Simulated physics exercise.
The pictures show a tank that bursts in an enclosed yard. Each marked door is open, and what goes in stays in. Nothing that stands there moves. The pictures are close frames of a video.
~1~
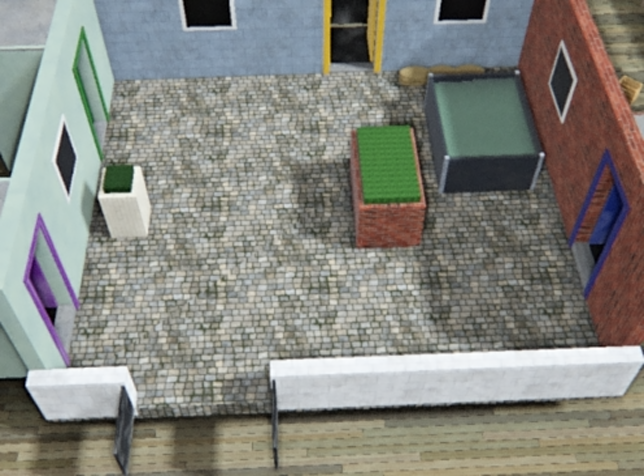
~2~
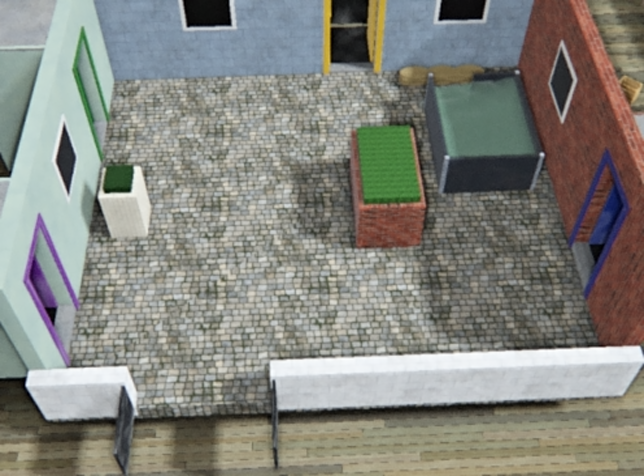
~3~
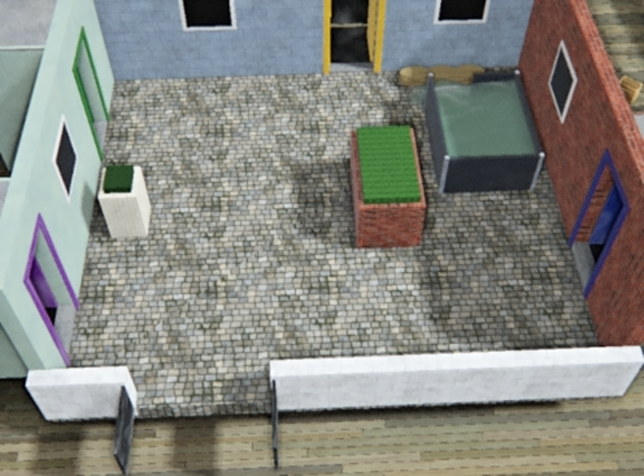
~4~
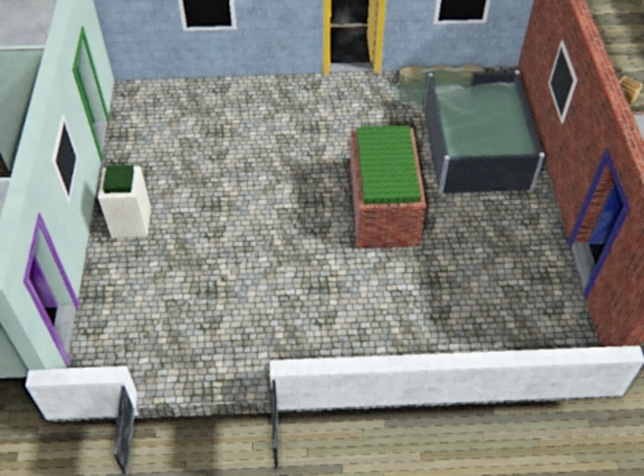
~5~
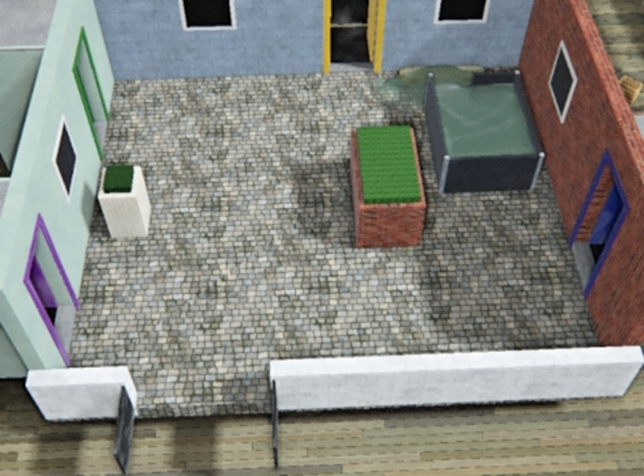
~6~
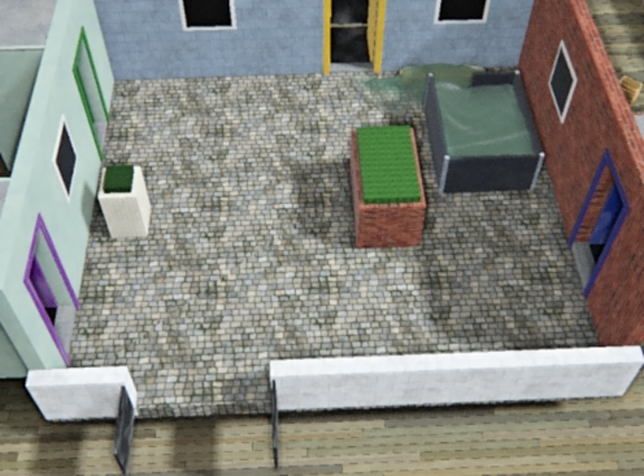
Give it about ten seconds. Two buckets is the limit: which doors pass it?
In the end: The yellow door floods; the purple door holds within the limit; the green door floods; the blue door holds within the limit.
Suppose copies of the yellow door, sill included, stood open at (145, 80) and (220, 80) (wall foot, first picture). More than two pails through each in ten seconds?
As listed: Is over, takes less.
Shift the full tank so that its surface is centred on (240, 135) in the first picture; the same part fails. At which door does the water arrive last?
It is the door marked blue.
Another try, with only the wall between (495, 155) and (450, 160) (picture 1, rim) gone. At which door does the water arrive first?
First comes the one in blue.
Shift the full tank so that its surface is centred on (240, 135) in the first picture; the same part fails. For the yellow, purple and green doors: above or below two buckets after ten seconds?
The yellow door holds, the purple door holds, the green door lets more in.
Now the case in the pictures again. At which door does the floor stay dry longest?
The door marked purple.
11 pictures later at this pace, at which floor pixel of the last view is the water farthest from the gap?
Near (160, 81).
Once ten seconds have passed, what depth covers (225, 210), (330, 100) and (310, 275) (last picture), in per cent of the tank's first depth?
In turn 6, 4 and 2 in a hundred.
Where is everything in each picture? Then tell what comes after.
Still water in the water tank at (483, 117), in the first picture.
Water pours out on the water tank's far side and has run to (421, 106), in the second picture.
The front is at (418, 88), out from the gap on the water tank's far side, in the third picture.
The front is at (393, 88), out from the gap on the water tank's far side, in the fourth picture.
The front is at (377, 83), out from the gap on the water tank's far side, in the fifth picture.
Water pours out on the water tank's far side and has run to (359, 77), in the sixth picture.
A moment on, water covers 15 % of the floor; the yellow door under two buckets in, the purple door not reached, the green door not reached, the blue door not reached.
Next, water covers 25 % of the floor; the yellow door over two buckets in, the purple door not reached, the green door not reached, the blue door not reached.
Then, water covers 45 % of the floor; the yellow door over two buckets in, the purple door not reached, the green door under two buckets in, the blue door wet at the sill, nothing in.
Later, water covers 65 % of the floor; the yellow door over two buckets in, the purple door wet at the sill, nothing in, the green door over two buckets in, the blue door wet at the sill, nothing in.
In the end, water covers 80 % of the floor; the yellow door over two buckets in, the purple door wet at the sill, nothing in, the green door far over two buckets in, the blue door wet at the sill, nothing in.
